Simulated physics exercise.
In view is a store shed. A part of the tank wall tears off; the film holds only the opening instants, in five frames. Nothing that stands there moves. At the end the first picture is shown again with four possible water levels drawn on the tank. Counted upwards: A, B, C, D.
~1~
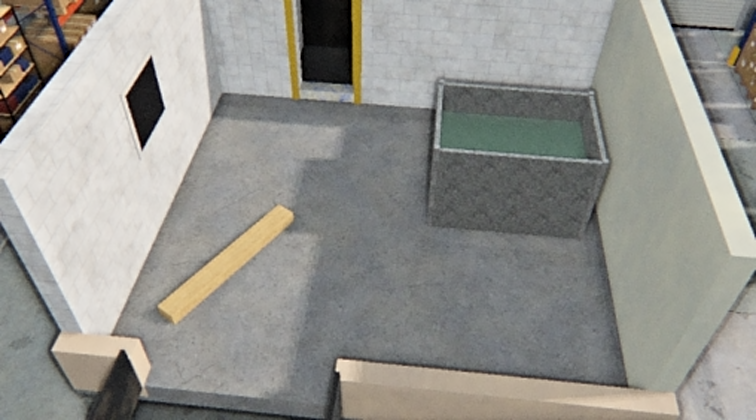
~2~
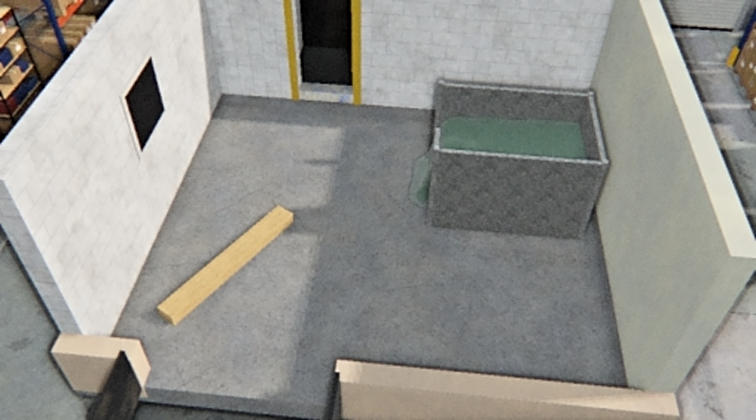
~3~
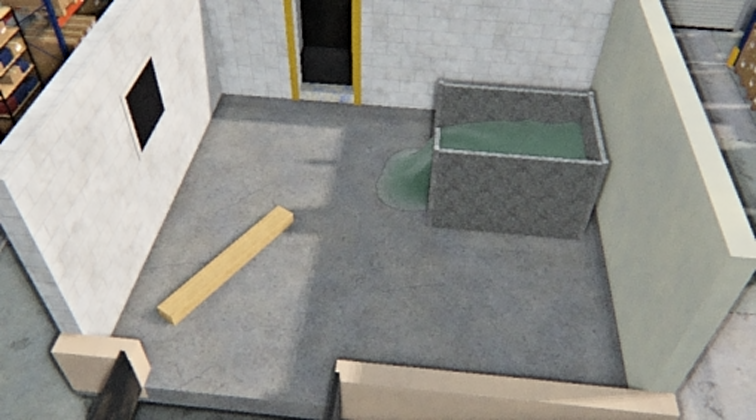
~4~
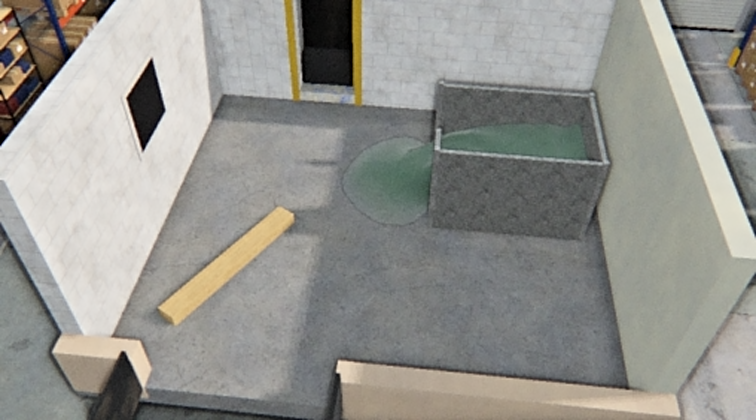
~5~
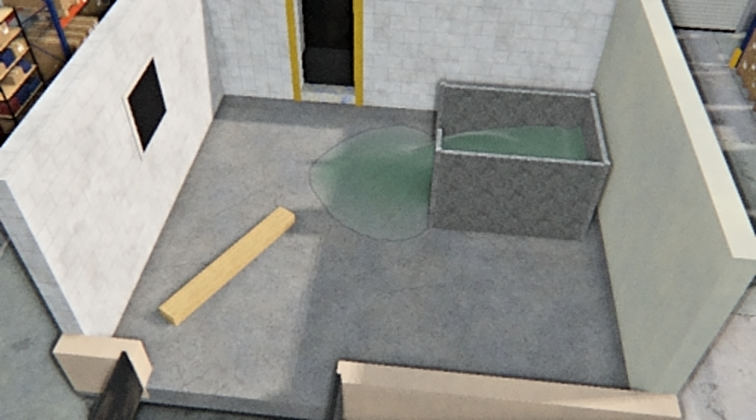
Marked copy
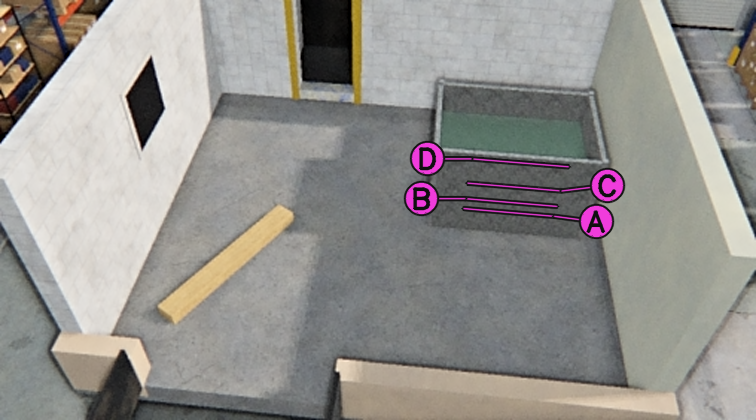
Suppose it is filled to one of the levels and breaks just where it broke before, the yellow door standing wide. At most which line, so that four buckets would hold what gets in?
The limit is C.
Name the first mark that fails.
Here it is mark D.
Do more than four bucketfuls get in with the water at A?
No, that is safe.
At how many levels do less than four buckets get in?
Three of the four.
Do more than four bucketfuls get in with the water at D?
Yes, that goes wrong.
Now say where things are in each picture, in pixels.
Water in the tank at rest, its middle at (513, 145); foot of the yellow doorway at (327, 100); open gate at (237, 346).
Water covers 1 % of the ground and shows as far out as (422, 202).
Water covers 3 % of the ground and shows as far out as (384, 193).
Water covers 6 % of the ground and shows as far out as (348, 185).
Water covers 11 % of the ground and shows as far out as (314, 174).
On the marked copy, A at (508, 212); B at (510, 202); C at (514, 187); D at (519, 162); from the bottom up A, B, C, D.
If A is chosen, nothing gets over.
If B is chosen, nothing gets over.
If C is chosen, a bucket or two gets in.
If D is chosen, about 11 bucketfuls get in.
